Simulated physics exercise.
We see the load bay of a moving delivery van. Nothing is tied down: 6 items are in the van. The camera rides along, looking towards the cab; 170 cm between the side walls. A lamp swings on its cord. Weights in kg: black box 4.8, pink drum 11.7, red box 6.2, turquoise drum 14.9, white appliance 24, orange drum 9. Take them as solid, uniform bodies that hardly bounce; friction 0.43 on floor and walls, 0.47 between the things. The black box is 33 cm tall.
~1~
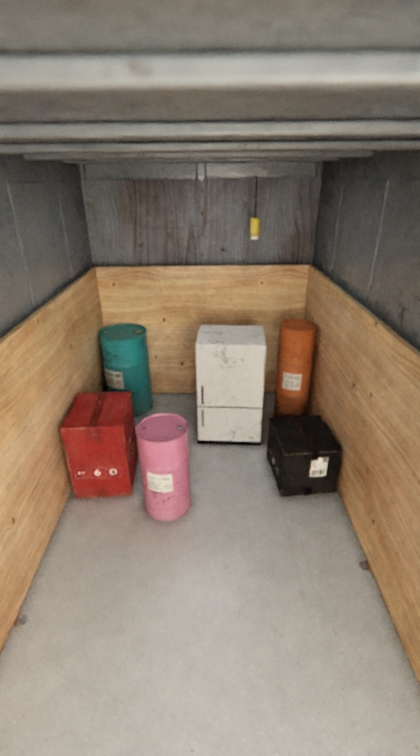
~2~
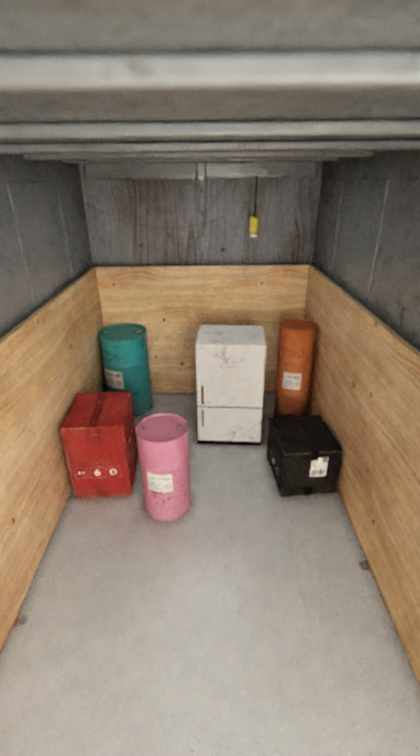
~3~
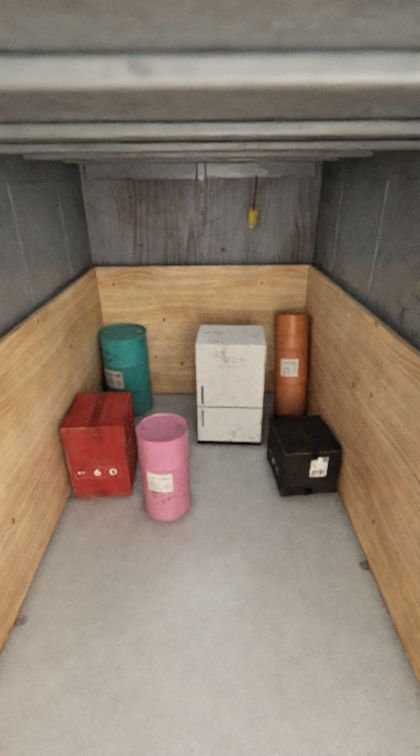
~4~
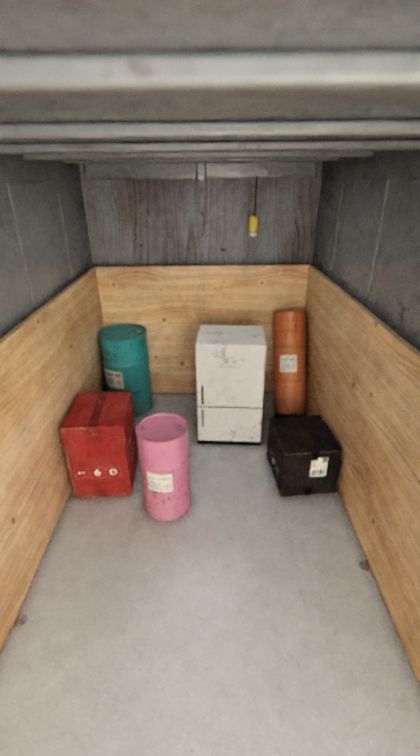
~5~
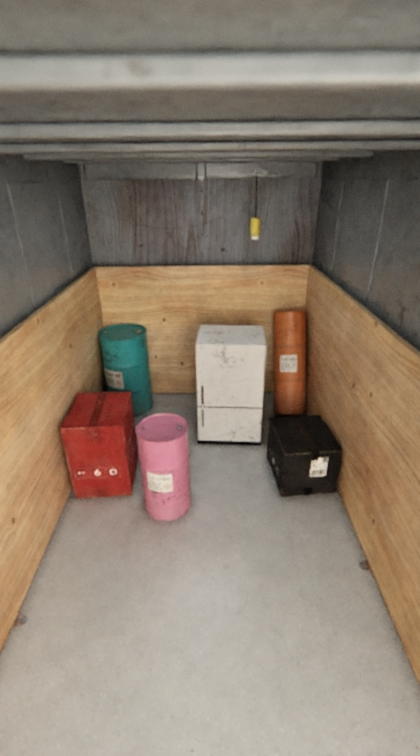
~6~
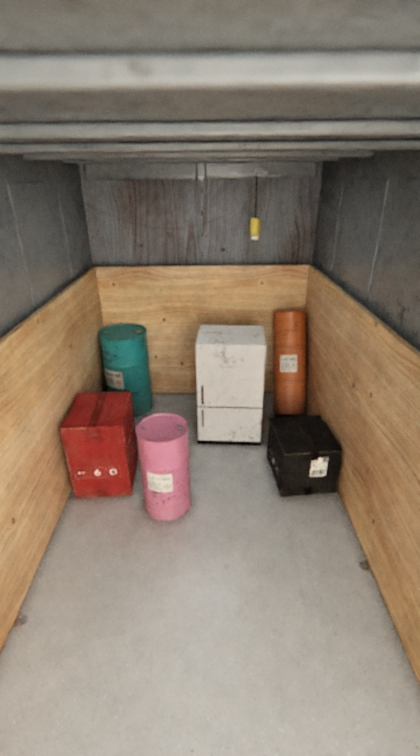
In a van's load bay, the orange drum tilts and stays leaning behind the black box.
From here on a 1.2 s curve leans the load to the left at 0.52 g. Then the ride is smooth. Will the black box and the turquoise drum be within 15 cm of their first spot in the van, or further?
The black box ends elsewhere, the turquoise drum keeps its place.
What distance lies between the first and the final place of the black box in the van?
Some 40 cm.
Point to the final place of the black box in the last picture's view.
Near (239, 455).
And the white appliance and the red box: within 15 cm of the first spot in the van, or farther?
The white appliance leaves its spot; the red box keeps its place.
Then, 0.60 s past the last view, force 0.52 g left; black box shifted 3 cm near (296, 454); orange drum at 34° to upright; white appliance shifted 5 cm.
Then, 0.90 s past the last view, force 0.52 g left; black box shifted 16 cm near (278, 454); orange drum on its side; white appliance shifted 24 cm.
Then, 1.20 s past the last view, force 0.22 g left; black box shifted 35 cm near (248, 455); orange drum on its side; white appliance shifted 53 cm.
Finally, on their side or leaning hard in the van, orange drum; not toppled but over 15 cm from the start, black box and white appliance; the other 3 still in place (within 15 cm). In the last view, black box near (239, 455), turquoise drum near (126, 370).
